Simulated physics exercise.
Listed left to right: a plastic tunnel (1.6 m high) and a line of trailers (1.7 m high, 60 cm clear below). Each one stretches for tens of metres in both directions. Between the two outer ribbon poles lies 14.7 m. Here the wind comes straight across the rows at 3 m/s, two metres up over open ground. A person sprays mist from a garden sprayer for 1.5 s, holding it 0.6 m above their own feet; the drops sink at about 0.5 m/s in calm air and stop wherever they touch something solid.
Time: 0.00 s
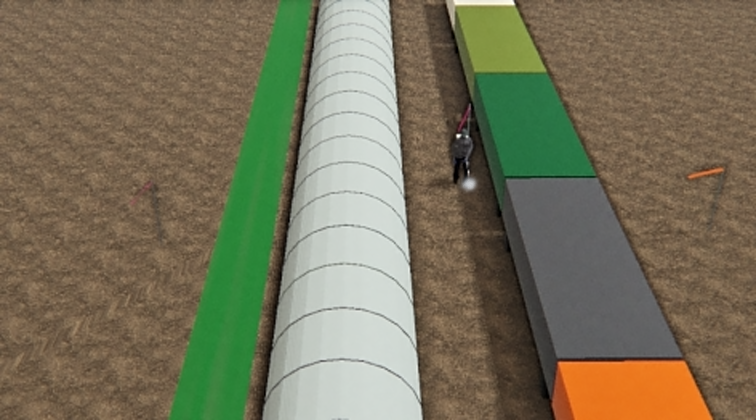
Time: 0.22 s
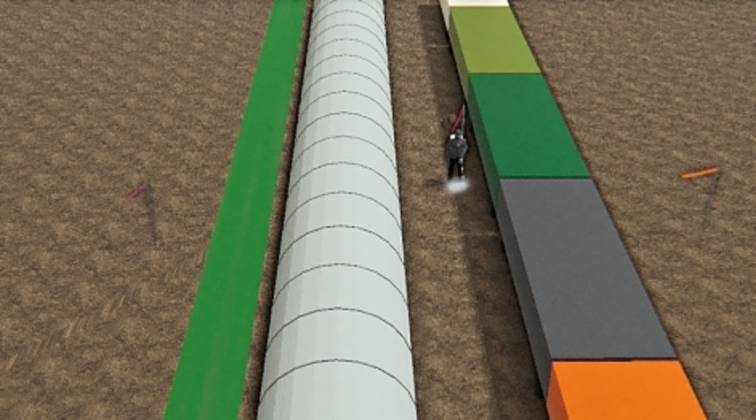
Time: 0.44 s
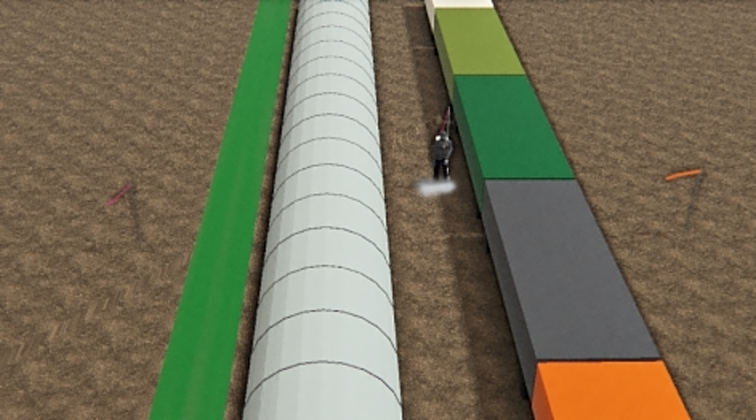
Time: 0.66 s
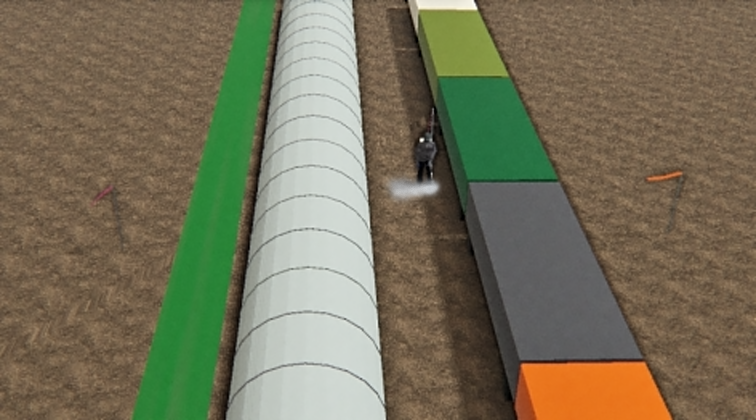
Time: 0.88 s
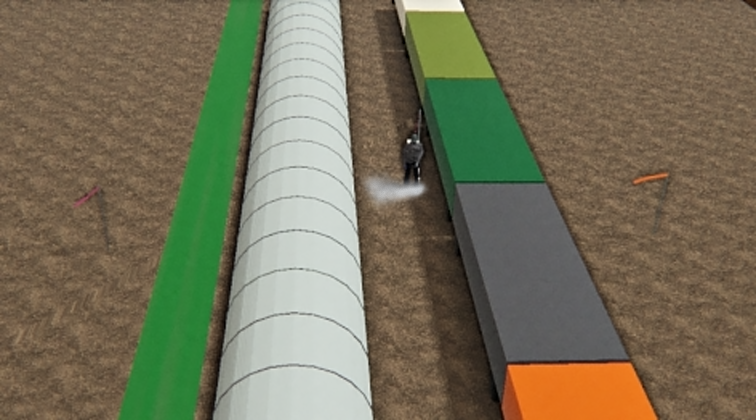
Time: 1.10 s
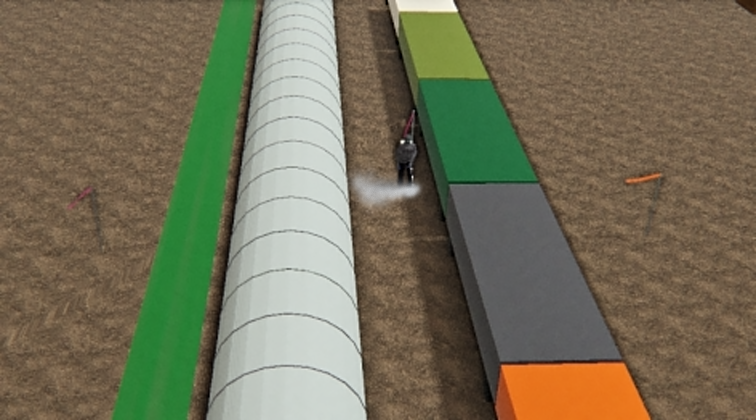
To begin with, a person stands between a long pale plastic tunnel and a line of coloured trailers, a tiny white puff near their feet. The mist spreads leftward into a wider low wisp, while the view shifts slightly and the rows slide left, the ribbons on both sides still streaming left.
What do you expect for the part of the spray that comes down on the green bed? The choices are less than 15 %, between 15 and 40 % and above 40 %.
The share landing there is under 15 %.
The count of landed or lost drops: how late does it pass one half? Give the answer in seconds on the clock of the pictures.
At roughly 2.8 s.
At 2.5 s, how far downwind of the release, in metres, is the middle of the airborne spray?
My estimate would be some 1.5 metres.
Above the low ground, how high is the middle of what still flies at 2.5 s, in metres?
0.8 m.
After 2.5 s, 64 % is in the air or yet to come; 0 % lies on the green bed; the middle of what still flies is 0.8 m above the low ground, near (353, 184).
After 4.0 s, 11 % is in the air or yet to come; 0 % lies on the green bed; the middle of what still flies is 1.7 m above the low ground, near (284, 154).
After 8.0 s, 5 % is in the air or yet to come; 0 % lies on the green bed.
After 20.0 s, 0 % is in the air or yet to come; 1 % lies on the green bed.
After 45.0 s, 0 % is in the air or yet to come; 1 % lies on the green bed.
